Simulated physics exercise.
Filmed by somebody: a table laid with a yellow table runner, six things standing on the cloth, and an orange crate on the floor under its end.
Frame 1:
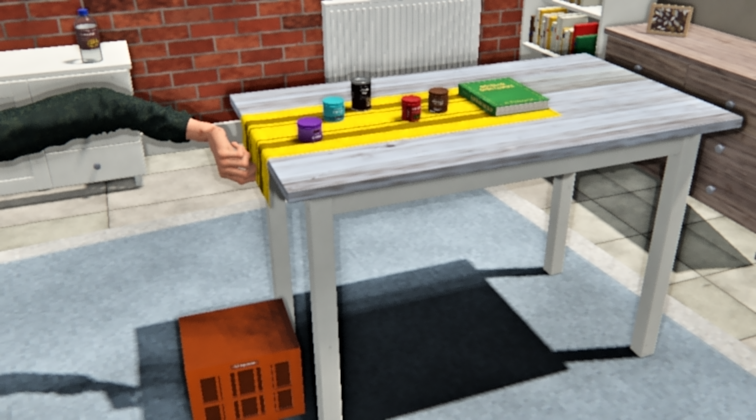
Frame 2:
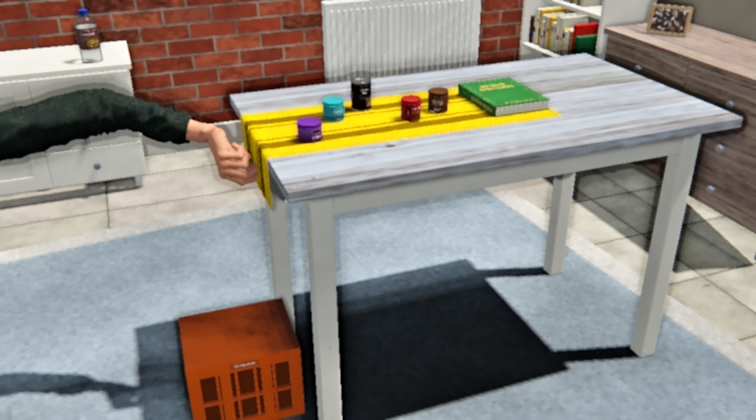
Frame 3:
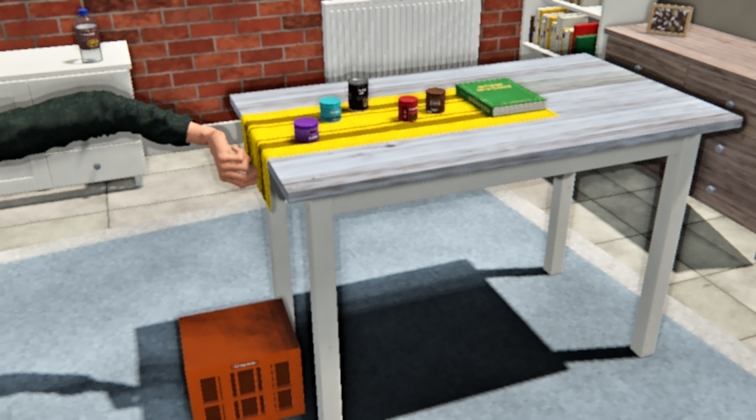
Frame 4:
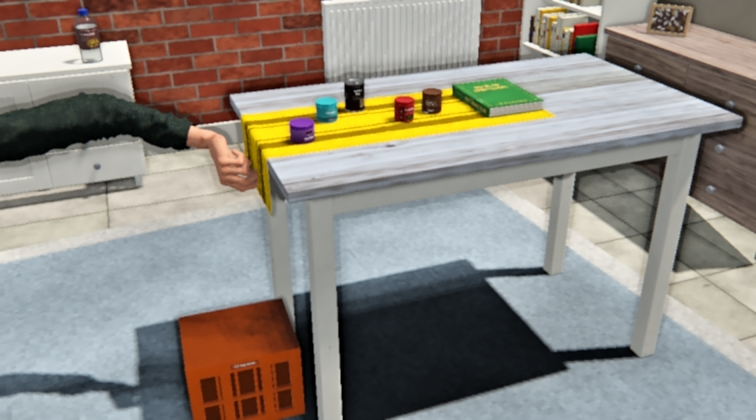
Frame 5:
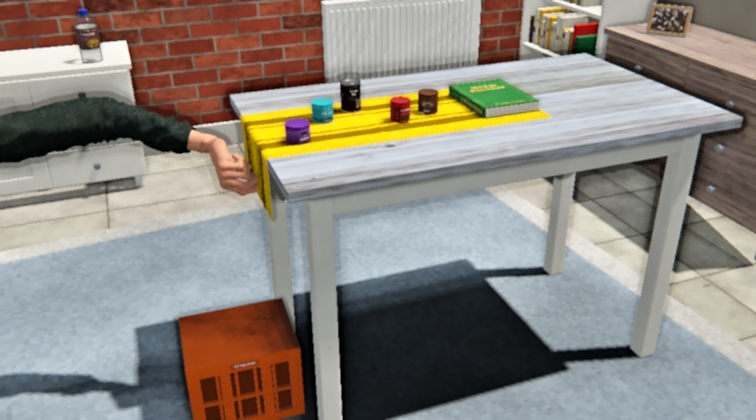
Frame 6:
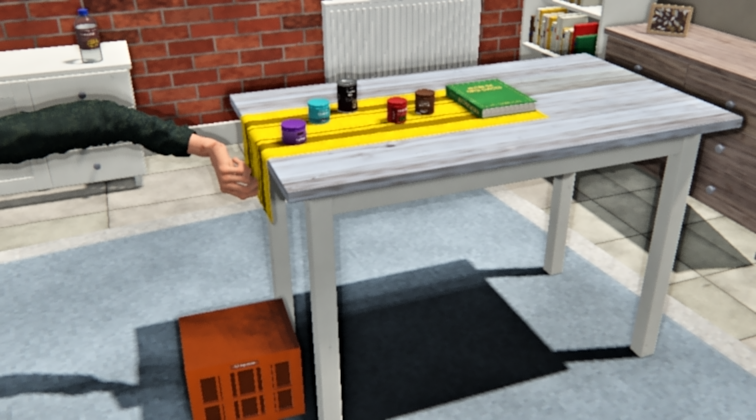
An arm in a dark green sleeve reaches in from the left beside a pale wooden table, seen from slightly above in a brick-walled room. Purple, turquoise, black, red and brown pots and a green book sit on a yellow runner, with an orange crate on the floor below. The hand draws the cloth's hanging end slightly down, and everything on it slides slowly left together, upright, while the view stays still.
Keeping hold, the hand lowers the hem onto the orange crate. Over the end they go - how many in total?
It drops four things over the edge.
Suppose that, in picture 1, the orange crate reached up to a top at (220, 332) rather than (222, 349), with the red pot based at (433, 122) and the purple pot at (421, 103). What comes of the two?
Well, the red pot is safe, and the purple pot is safe.
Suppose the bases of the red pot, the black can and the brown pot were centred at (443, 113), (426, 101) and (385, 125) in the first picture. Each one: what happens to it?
Of these three, the red pot rides it out, the black can rides it out, the brown pot takes a tumble.
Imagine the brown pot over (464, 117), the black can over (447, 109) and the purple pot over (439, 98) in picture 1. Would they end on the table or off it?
So the brown pot stays aboard, the black can stays aboard, and the purple pot stays aboard.
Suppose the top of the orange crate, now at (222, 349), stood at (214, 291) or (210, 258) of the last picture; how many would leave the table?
First case 2, second case 1.
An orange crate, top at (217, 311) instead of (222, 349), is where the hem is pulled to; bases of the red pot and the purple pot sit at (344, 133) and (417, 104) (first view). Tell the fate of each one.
As for the red pot, it leaves the top; as for the purple pot, it stays in place.
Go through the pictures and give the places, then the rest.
The first frame shows hem (271, 209); purple pot (309, 121); turquoise pot (333, 100); black can (361, 80); red pot (411, 98); brown pot (439, 90); top of the crate (222, 349).
The second frame shows hem (272, 209); purple pot (309, 121).
The third frame shows hem (271, 212); turquoise pot (330, 100).
The fourth frame shows hem (271, 216); black can (354, 81); top of the crate (222, 349).
The fifth frame shows hem (273, 220); red pot (400, 99).
The sixth frame shows hem (272, 224); purple pot (293, 123); turquoise pot (318, 102); black can (347, 81); red pot (397, 100); brown pot (425, 92).
Soon after, hem near (262, 259); purple pot and turquoise pot gone.
After that, hem near (264, 299); purple pot, turquoise pot and black can gone.
In the end, hem on the crate; purple pot, turquoise pot, black can and red pot gone. The answer is four.
